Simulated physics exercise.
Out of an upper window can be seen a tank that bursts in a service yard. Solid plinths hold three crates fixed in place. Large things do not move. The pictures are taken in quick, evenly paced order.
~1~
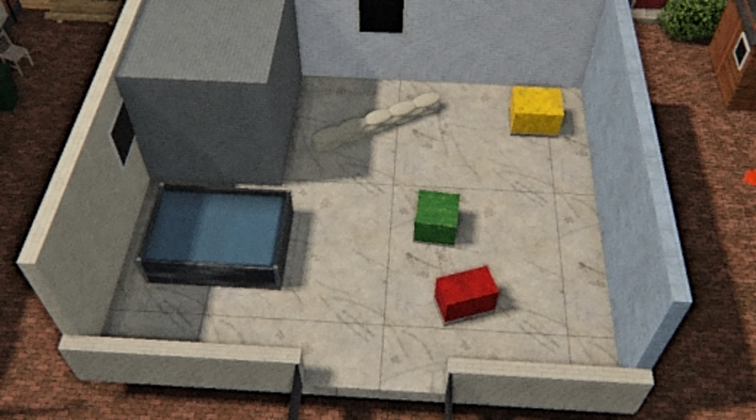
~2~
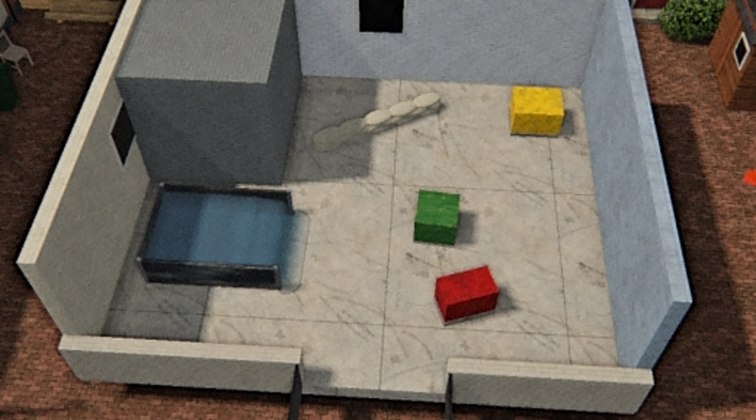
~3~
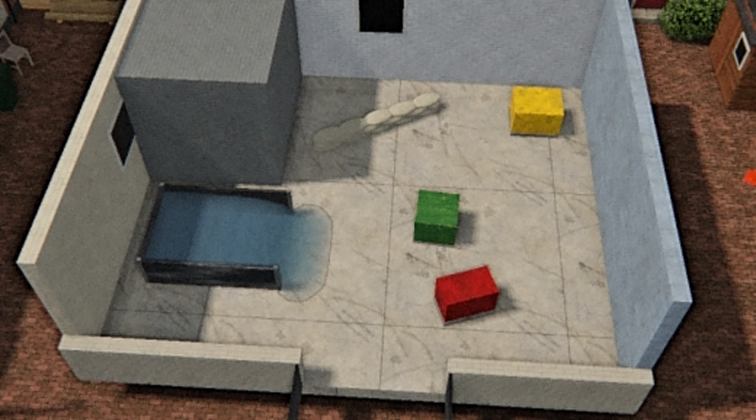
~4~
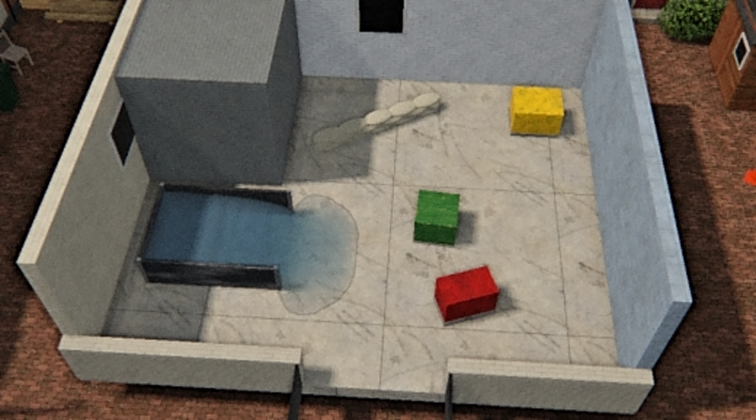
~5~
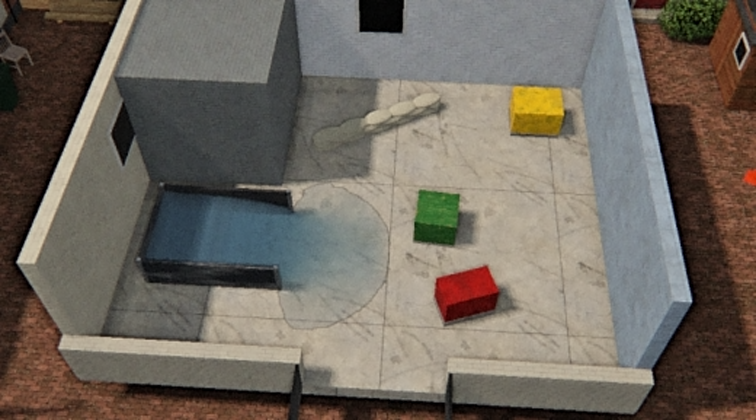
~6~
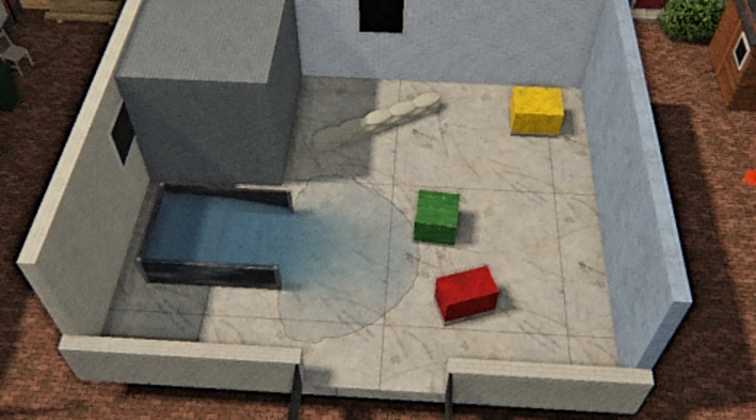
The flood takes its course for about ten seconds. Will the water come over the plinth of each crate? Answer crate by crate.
The yellow crate: Yes, water reaches it. The green crate: Yes, water reaches it. The red crate: Yes, water reaches it.
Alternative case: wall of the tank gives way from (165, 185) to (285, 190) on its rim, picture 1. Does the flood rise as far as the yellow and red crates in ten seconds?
Yellow: Overtopped; red: Not reached.
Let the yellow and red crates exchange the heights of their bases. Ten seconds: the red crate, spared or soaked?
Note: Red crate is flooded.
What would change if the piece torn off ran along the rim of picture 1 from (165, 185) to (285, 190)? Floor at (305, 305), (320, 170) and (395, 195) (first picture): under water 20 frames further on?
One by one, they turn out not soaked, drenched and drenched.
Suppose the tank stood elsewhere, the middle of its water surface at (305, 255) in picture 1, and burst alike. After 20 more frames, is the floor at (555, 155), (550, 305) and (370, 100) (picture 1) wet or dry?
Submerged, submerged, untouched.
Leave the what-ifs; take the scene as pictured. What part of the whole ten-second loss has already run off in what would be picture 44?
It comes to around 70 per cent.
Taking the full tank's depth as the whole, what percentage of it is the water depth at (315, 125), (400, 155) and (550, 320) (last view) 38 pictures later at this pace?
Depths of roughly 0, 6 and 10 per cent.
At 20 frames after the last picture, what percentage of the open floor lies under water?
It comes to 55 per cent.
A moment on, water covers 25 % of the floor; the yellow crate not reached, the green crate water round its plinth, the red crate water round its plinth.
Next, water covers 40 % of the floor; the yellow crate not reached, the green crate water round its plinth, the red crate water round its plinth.
Then, water covers 55 % of the floor; the yellow crate water round its plinth, the green crate water round its plinth, the red crate water round its plinth.
Later, water covers 65 % of the floor; the yellow crate water round its plinth, the green crate water round its plinth, the red crate water round its plinth.
In the end, water covers 80 % of the floor; the yellow crate was topped, the green crate was topped, the red crate was topped.
